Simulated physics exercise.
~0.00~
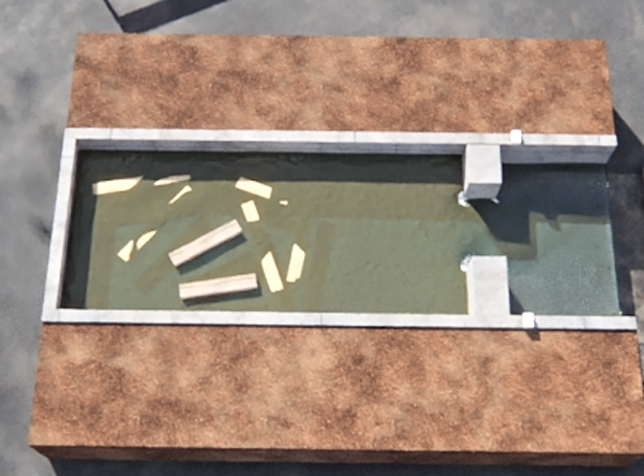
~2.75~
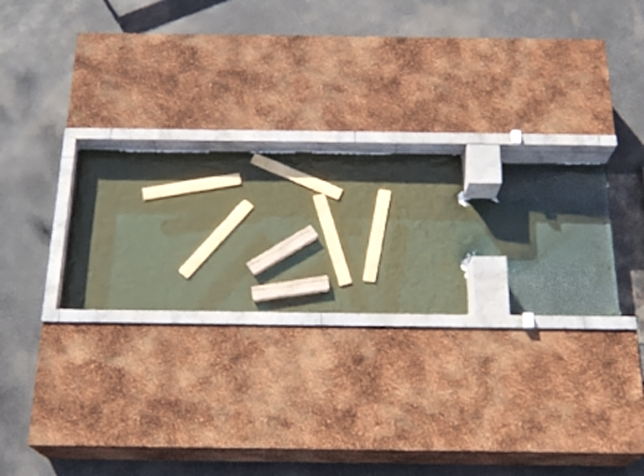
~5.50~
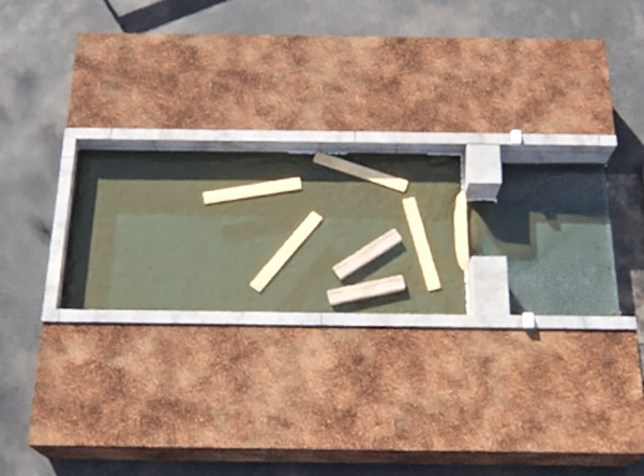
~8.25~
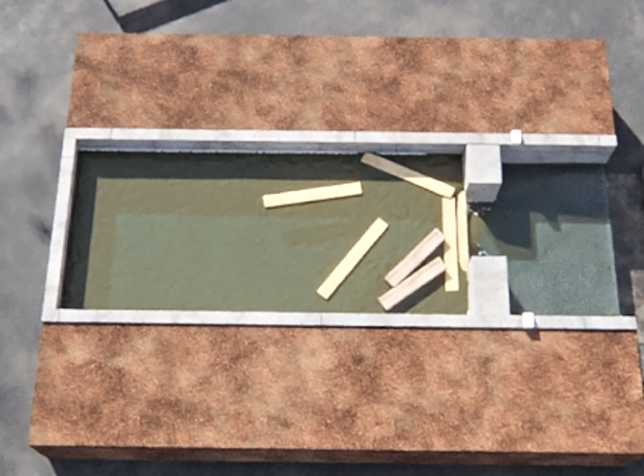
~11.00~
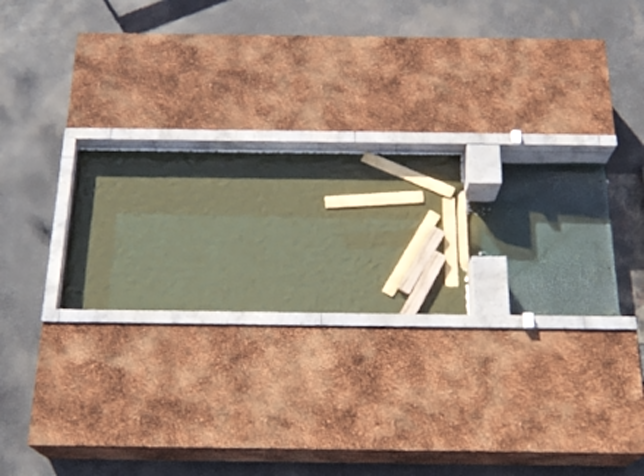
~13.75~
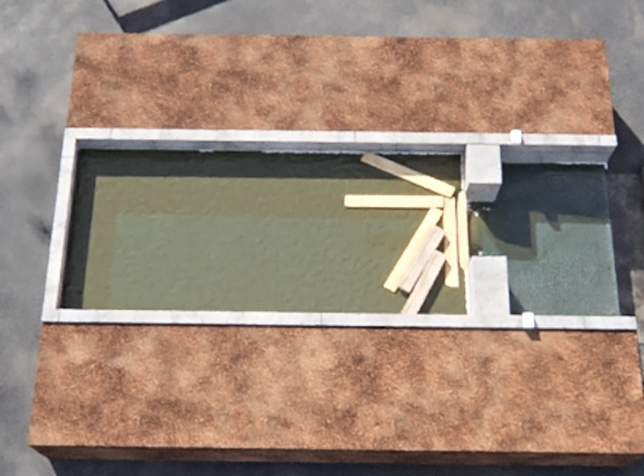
To begin with, pale planks and two thicker, duller beams lie in the left part of a walled channel of greenish water, seen from above, some showing only in patches. They then float in full view and drift right together toward a narrow gap between two white blocks. The leading plank reaches the gap and settles across it, and another comes to rest beside it. The beams swing steeper as they close in, with a slanted plank pressing up against them. Last, a nearly level plank slides in, and the whole cluster sits jammed before the opening, with none through.
